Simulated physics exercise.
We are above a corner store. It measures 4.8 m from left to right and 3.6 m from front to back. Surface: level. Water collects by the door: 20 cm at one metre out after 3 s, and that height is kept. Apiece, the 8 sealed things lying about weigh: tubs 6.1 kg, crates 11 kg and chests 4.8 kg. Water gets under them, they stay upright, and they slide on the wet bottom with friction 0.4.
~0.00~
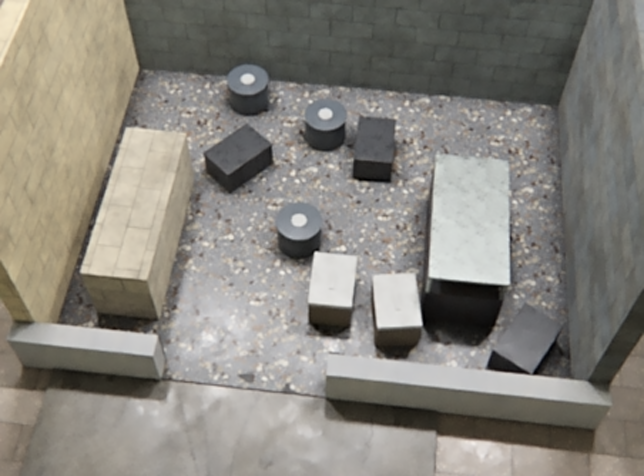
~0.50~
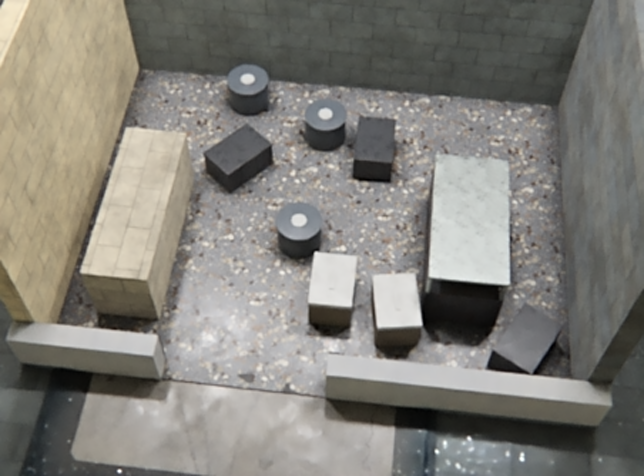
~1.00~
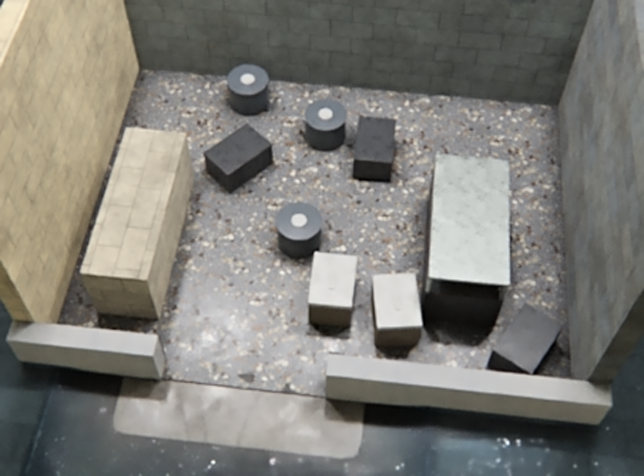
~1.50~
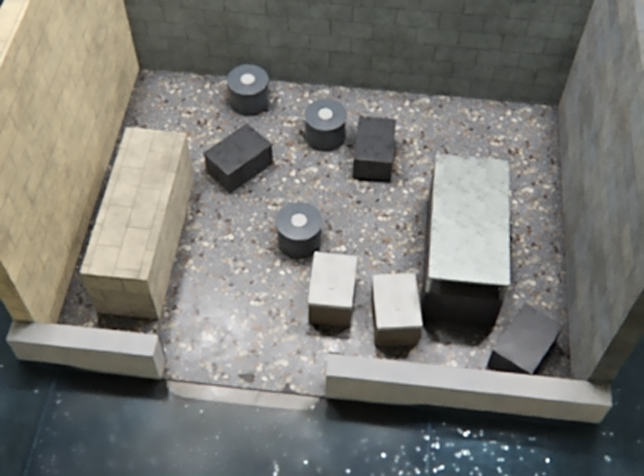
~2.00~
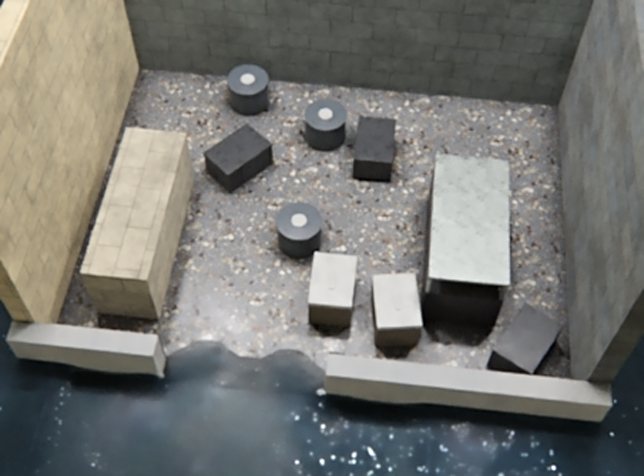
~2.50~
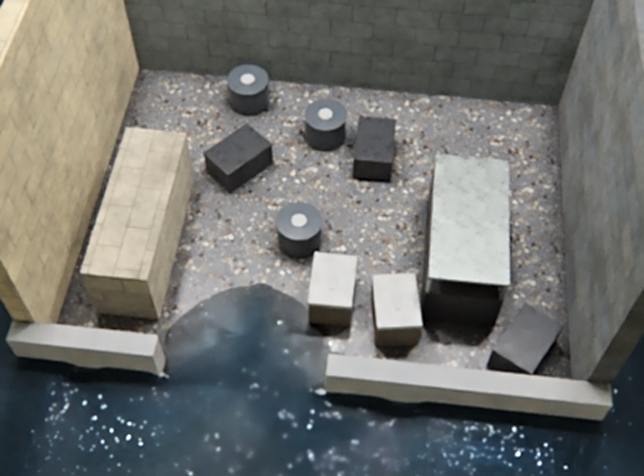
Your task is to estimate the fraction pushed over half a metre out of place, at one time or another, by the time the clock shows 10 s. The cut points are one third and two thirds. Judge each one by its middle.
Most: Two thirds or more.
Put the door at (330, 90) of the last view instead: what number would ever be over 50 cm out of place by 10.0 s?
The answer then is 7.
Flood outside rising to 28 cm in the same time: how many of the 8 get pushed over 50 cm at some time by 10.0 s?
Result: 7.
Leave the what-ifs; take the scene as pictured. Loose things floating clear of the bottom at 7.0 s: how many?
The number is 6.
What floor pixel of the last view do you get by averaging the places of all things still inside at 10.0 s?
The average lands around (405, 213).
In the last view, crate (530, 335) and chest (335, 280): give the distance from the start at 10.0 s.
They've ended up 10 cm and 200 cm away, in that order.
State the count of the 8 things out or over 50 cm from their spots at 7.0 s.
The number comes to 6.
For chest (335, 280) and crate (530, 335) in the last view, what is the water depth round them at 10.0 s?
First about 10 cm, second about 8 cm.
After 3.5 s 0 of 8 are over 50 cm from their spots; 0 afloat.
After 4.5 s 2 of 8 are over 50 cm from their spots; 2 afloat.
After 7.0 s 6 of 8 are over 50 cm from their spots; 6 afloat.
After 10.0 s 5 of 8 are over 50 cm from their spots, and 6 have been at some point; 8 afloat.
